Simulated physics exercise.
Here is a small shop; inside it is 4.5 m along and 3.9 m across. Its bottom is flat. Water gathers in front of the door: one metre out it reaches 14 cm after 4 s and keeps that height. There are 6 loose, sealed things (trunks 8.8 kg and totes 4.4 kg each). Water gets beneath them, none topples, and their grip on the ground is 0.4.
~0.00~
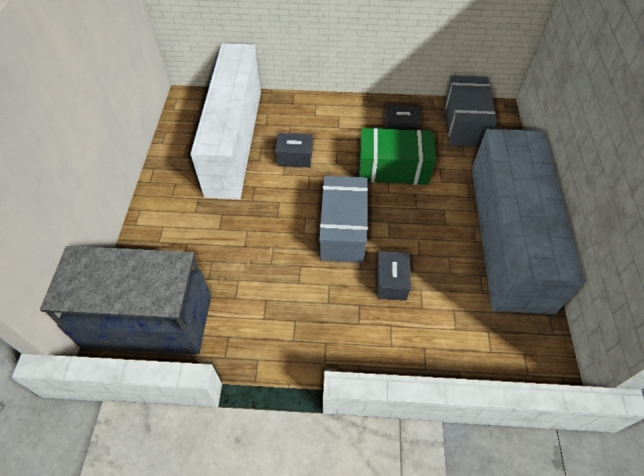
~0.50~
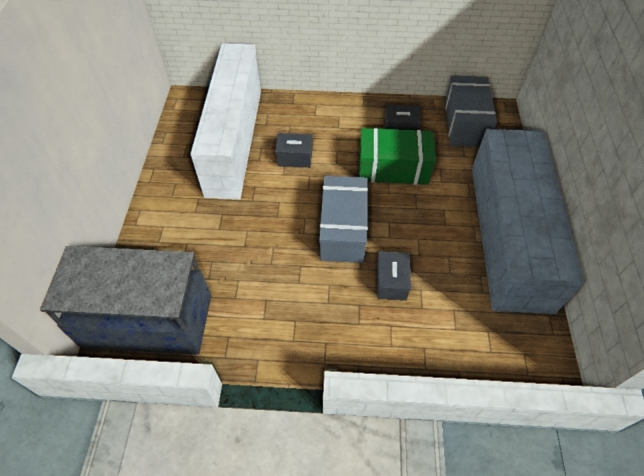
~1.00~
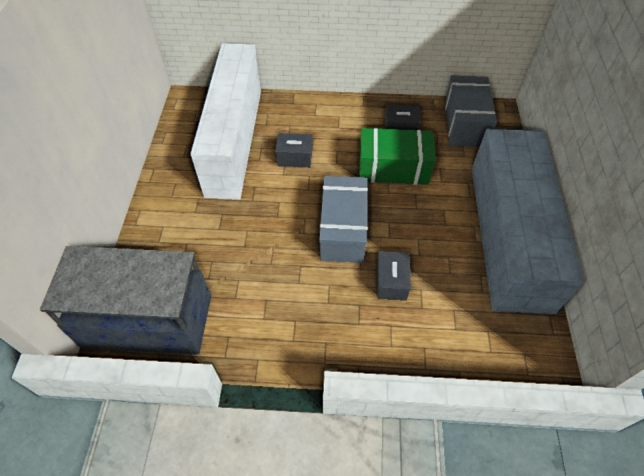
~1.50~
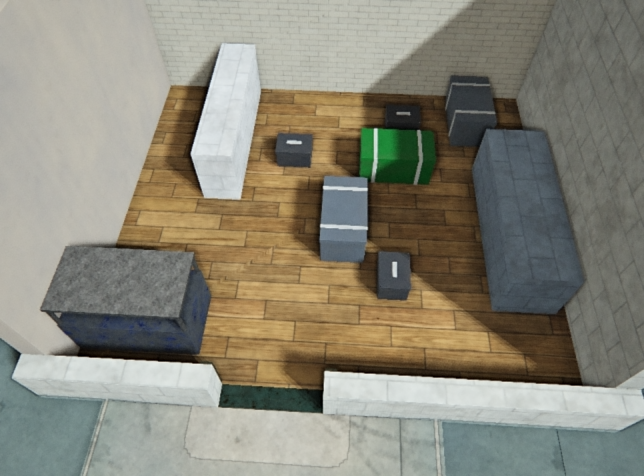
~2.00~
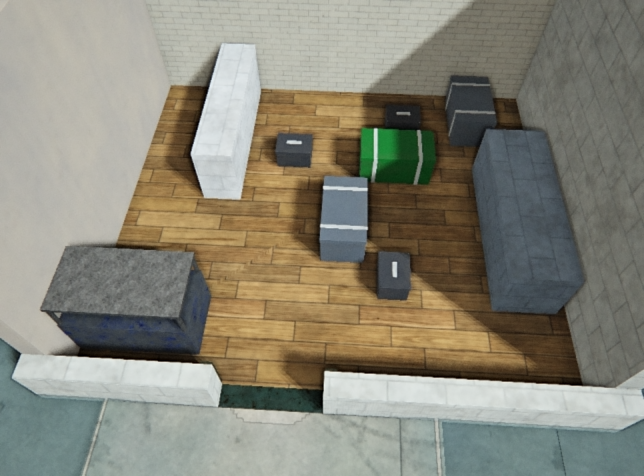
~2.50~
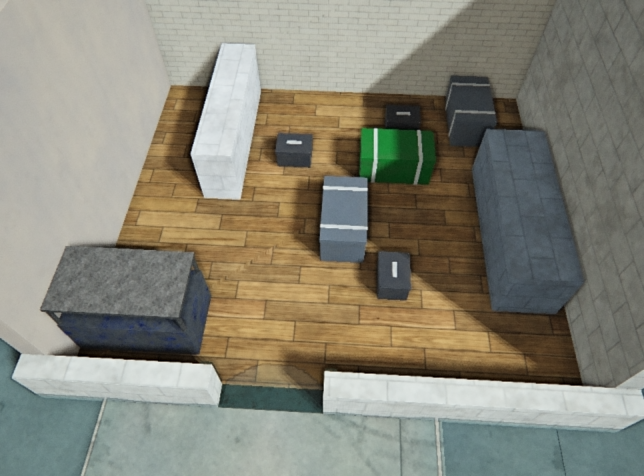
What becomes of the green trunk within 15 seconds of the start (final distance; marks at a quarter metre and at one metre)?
The green trunk slides a little.
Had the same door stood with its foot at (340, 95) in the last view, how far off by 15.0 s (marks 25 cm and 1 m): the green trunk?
Then the green trunk gets carried off.
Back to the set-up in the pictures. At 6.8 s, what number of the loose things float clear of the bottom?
I count 0.
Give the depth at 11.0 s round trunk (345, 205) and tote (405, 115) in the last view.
About 5 and 5 cm.
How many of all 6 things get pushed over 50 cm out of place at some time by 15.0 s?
I count 5.
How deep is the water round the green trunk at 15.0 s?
Roughly 7 cm.
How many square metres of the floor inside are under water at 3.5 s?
Roughly 1.5 m2.
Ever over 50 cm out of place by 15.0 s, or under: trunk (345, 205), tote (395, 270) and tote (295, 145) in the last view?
In that order: Over, under, over.
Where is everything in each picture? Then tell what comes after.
The first frame shows the green trunk at (398, 144), on the bottom; 0.0 m2 under water; 0 of 6 have shifted.
The second frame shows the green trunk at (398, 144) rests on the ground; 0.0 m2 under water; 0 of 6 have shifted.
The third frame shows the green trunk at (398, 144) rests on the ground; 0.0 m2 under water; 0 of 6 have shifted.
The fourth frame shows the green trunk at (398, 144), on the bottom; water covers 0.0 m2; 0 of 6 have shifted.
The fifth frame shows the green trunk at (398, 144), on the bottom; 0.0 m2 under water; 0 of 6 have shifted.
The sixth frame shows the green trunk at (398, 144), on the bottom; water covers 0.1 m2; 0 of 6 have shifted.
After 3.5 s the green trunk is near (398, 144), 0.0 m from its start, aground; 0 afloat.
After 6.8 s the green trunk is near (398, 142), 0.0 m from its start, aground; 0 afloat.
After 11.0 s the green trunk is near (416, 117), 0.5 m from its start, afloat; 5 afloat.
After 15.0 s the green trunk is near (421, 121), 0.4 m from its start, afloat; 6 afloat.
